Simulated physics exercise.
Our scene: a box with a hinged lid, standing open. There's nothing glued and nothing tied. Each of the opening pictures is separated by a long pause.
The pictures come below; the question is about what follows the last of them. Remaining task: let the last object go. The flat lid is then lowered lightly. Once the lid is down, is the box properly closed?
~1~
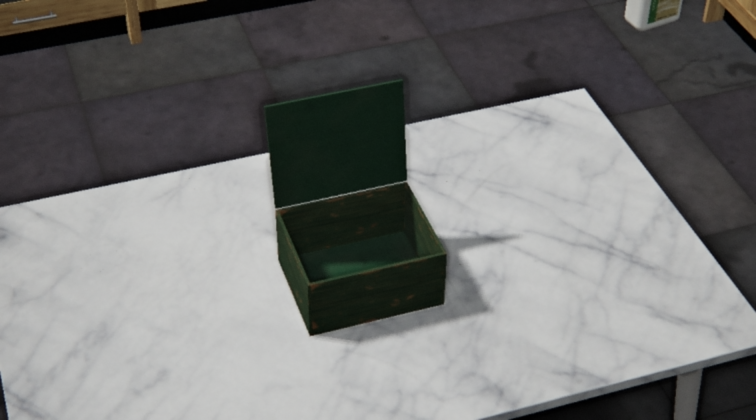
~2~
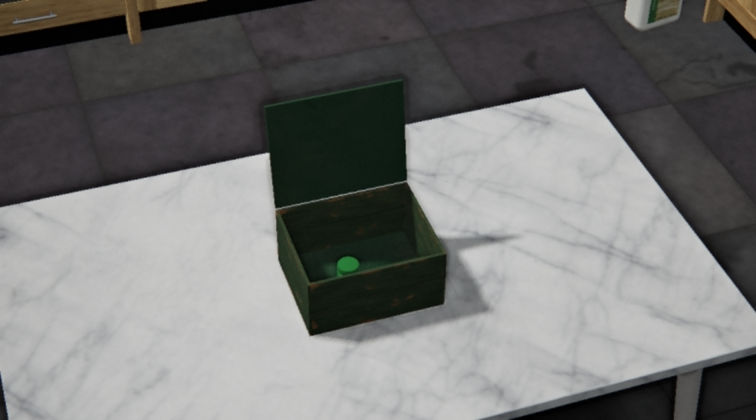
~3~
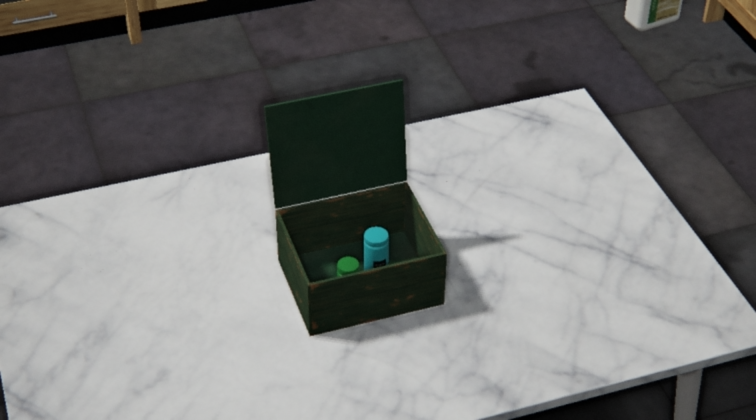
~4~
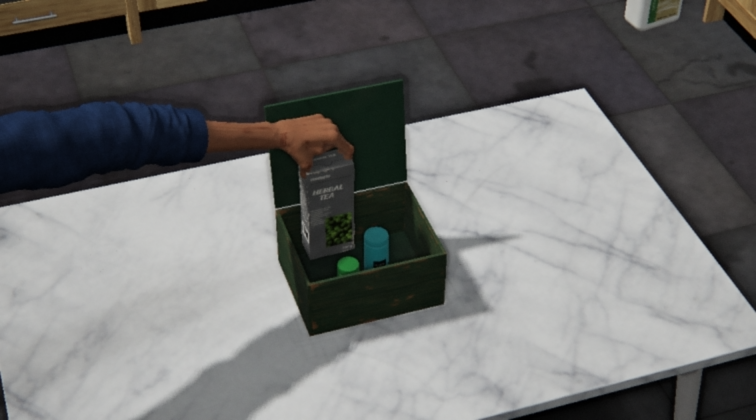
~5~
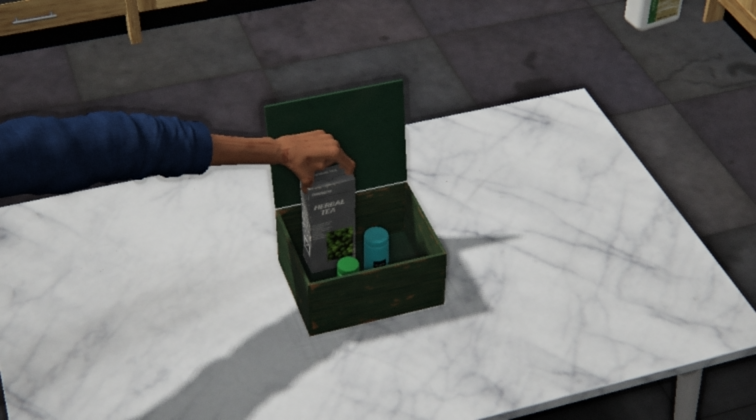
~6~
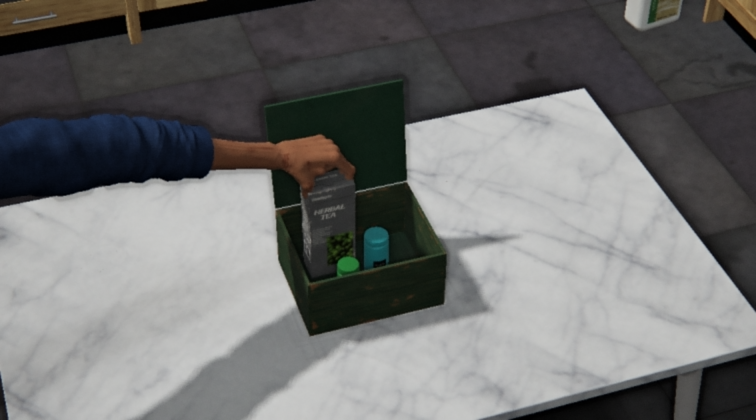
No, result: Lid up.
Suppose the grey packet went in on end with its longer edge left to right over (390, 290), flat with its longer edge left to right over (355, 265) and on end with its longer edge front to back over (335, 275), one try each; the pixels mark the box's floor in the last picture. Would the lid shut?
First try: The lid remains open; second try: It comes all the way down; third try: It remains open.
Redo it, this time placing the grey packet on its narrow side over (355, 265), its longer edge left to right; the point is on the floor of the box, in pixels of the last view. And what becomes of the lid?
Note: It lowers fully.
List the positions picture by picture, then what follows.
In the first frame, the last thing is not in view yet.
In the second frame, the last thing is not in view yet.
In the third frame, the last thing is not in view yet.
In the fourth frame, on its way; grey packet (327, 205).
In the fifth frame, on its way; grey packet (329, 219).
In the sixth frame, in place under the hand; grey packet (329, 224).
Then, 1.10 s after the last picture, lid starting down.
Then, 1.70 s after the last picture, lid 57° above the rim; grey packet tipped 11° from how it was near (332, 229).
Then, 2.00 s after the last picture, lid 36° above the rim; grey packet tipped 31° from how it was near (339, 244).
At rest, lid 24° above the rim; tipped over in the box, grey packet; left askew, green shaker; turquoise shaker in place. Seen from the same camera at the end, grey packet near (341, 252).
